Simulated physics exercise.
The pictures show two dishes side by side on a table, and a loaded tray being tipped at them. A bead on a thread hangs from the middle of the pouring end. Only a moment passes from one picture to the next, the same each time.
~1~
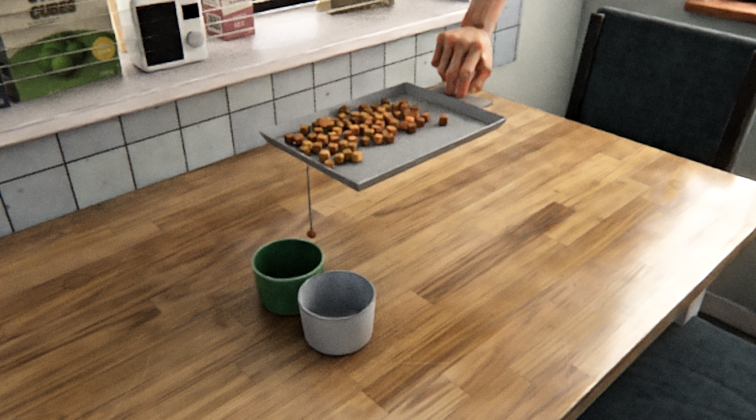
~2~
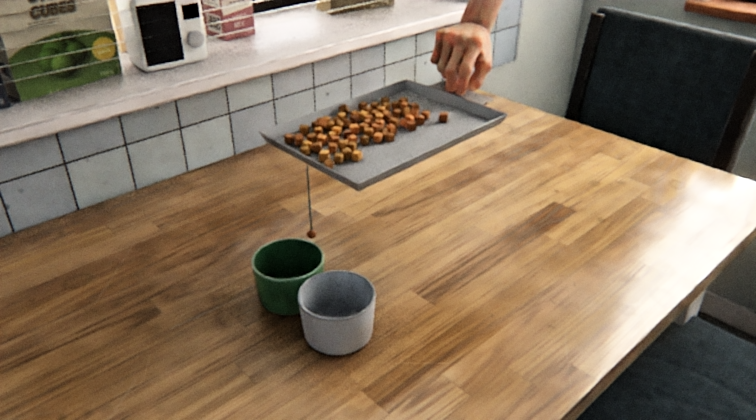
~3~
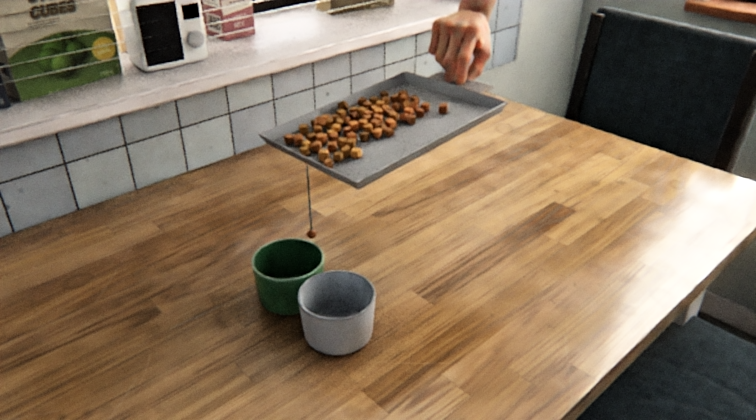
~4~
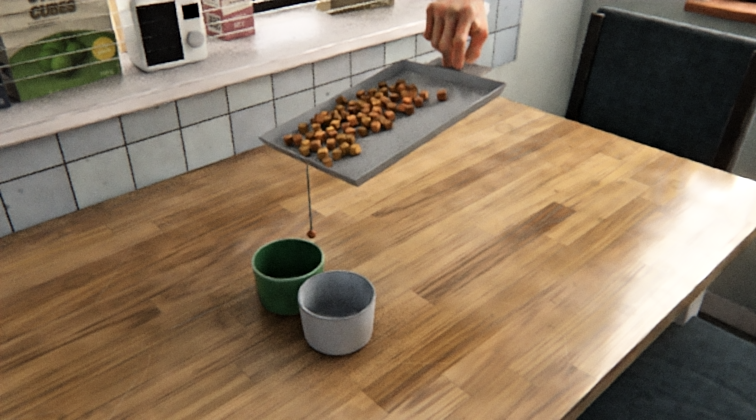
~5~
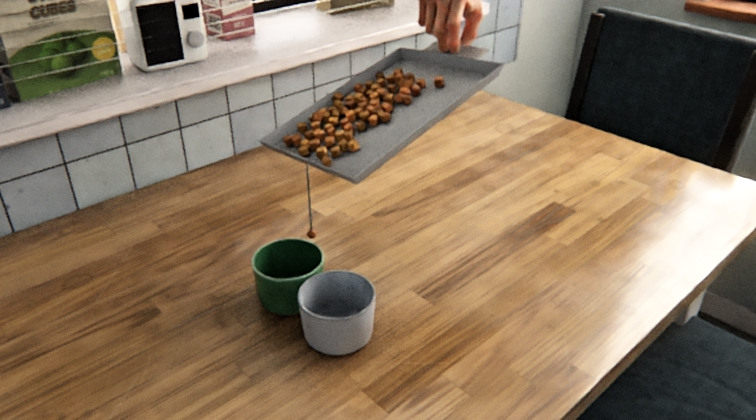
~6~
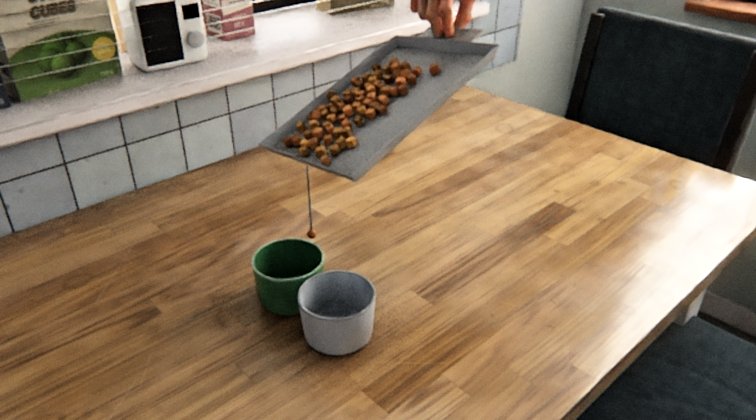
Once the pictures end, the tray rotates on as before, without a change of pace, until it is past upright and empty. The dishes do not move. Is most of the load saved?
In the dishes lies under half of it.
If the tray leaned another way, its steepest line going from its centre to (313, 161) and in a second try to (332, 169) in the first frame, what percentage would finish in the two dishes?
About 60 and 90 per cent.
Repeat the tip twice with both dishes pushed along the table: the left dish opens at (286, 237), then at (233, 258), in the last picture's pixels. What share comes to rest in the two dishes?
About 50 and 0 per cent.
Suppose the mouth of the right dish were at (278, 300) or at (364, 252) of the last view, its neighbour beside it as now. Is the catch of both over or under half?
The first try: Less than half. The second: Under half.
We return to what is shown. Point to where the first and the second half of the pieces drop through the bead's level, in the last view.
Early half (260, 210), late half (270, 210).
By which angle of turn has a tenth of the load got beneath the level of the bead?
Roughly 80°.
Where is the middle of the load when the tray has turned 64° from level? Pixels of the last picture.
Roughly at (295, 127).
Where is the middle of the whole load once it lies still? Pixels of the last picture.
At about (251, 260).
Soon, tray tipped steeply; nearly all on the tray; a stray few in the air.
A while on, tray tipped past a quarter turn; about a quarter in the left dish; about two thirds outside both; a small part in the air.
Towards the end, tray tipped past a quarter turn; about a quarter in the left dish; most outside both.
Finally, tray tipped past a quarter turn; none in the right dish; about a quarter in the left dish; most outside both.
